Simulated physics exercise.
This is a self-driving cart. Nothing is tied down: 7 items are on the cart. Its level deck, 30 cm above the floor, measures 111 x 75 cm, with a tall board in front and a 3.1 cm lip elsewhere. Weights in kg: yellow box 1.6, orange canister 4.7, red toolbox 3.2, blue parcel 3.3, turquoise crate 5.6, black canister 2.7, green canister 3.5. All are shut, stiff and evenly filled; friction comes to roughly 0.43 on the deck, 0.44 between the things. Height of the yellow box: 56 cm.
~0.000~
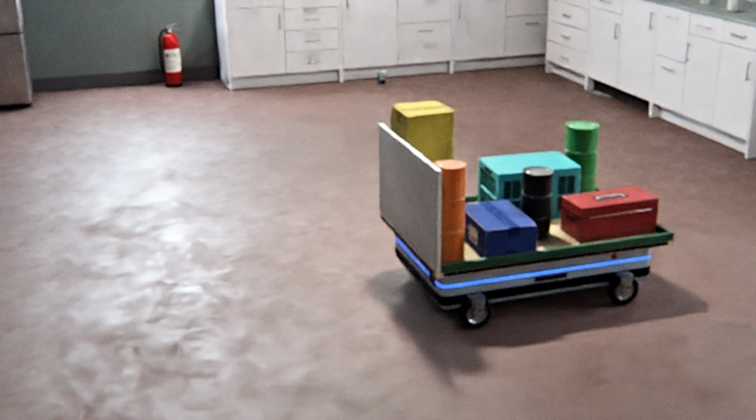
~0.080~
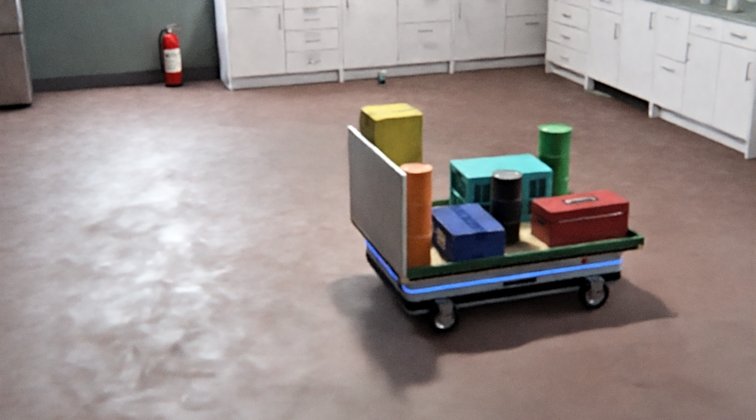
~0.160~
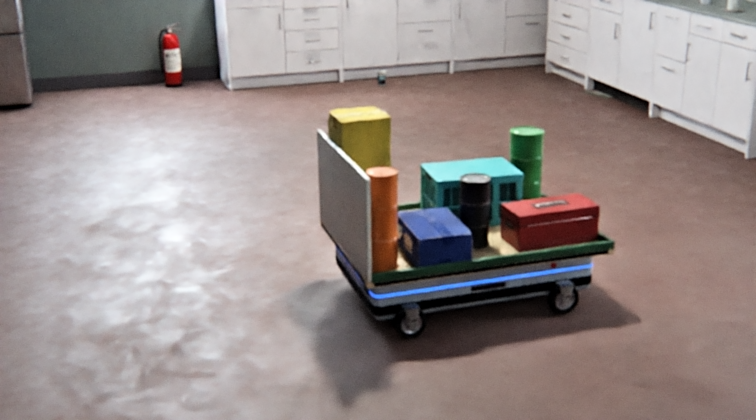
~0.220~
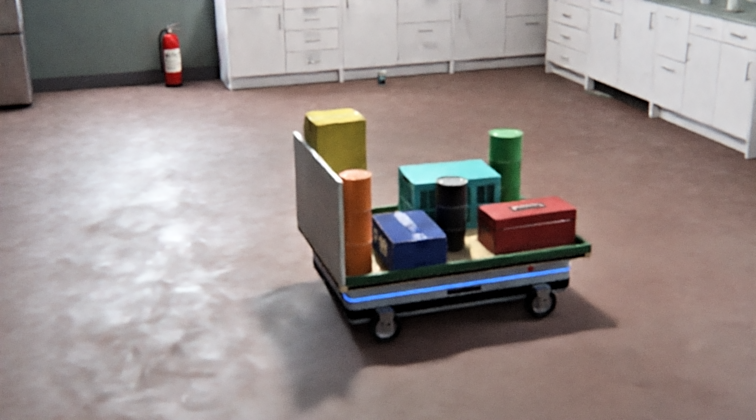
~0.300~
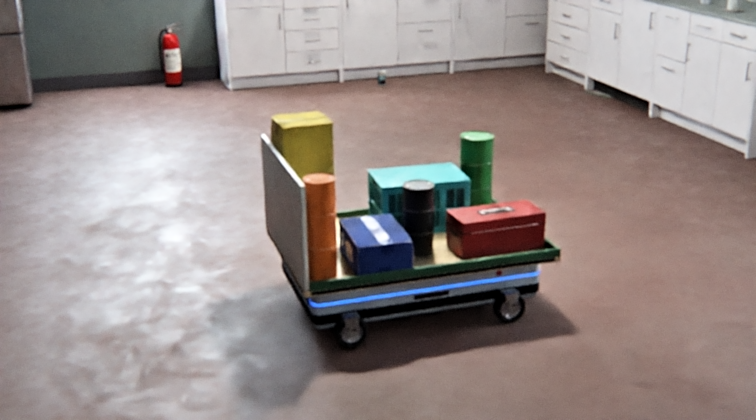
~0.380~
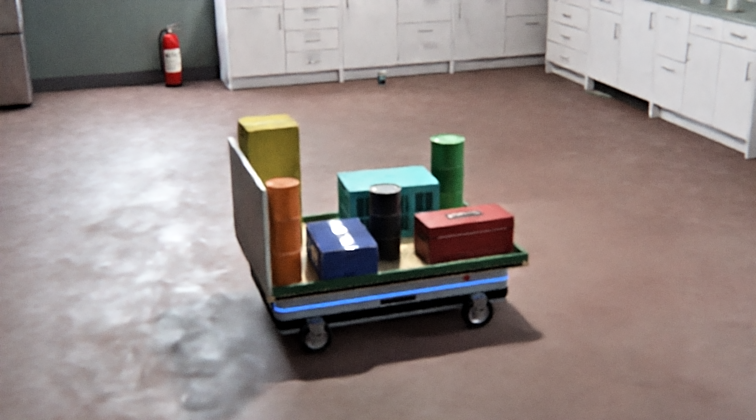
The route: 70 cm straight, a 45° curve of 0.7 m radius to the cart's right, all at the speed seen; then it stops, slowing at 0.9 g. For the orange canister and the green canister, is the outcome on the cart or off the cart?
The orange canister comes off the cart and the green canister stays on the cart.
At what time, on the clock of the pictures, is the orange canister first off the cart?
At about 0.5 s.
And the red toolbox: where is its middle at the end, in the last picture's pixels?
At about (157, 216).
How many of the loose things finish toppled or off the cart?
That comes to 4.
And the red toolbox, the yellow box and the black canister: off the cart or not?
The red toolbox is still on the cart; the yellow box finishes off the cart; the black canister ends off the cart.
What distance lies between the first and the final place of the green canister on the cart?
Some 36 cm.
After 0.58 s, 110 cm covered, turned 21°; orange canister now off the cart; green canister moved 2 cm near (388, 182); yellow box 6° off upright.
After 0.88 s, 165 cm covered, turned 45°; black canister now off the cart; green canister 5° off upright near (305, 175); yellow box 12° off upright.
After 1.08 s, 175 cm covered, turned 45°, stopped; green canister 39° off upright near (262, 165); yellow box 28° off upright; blue parcel moved 23 cm.
After 1.38 s, 175 cm covered, turned 45°, stopped; yellow box now off the cart; green canister on its side near (238, 167); red toolbox moved 29 cm.
In the end (2.0 s), off the cart, yellow box, orange canister and black canister; toppled on the cart, green canister; not toppled but over 10 cm from the start, red toolbox, blue parcel and turquoise crate. In the last view, green canister near (238, 178).
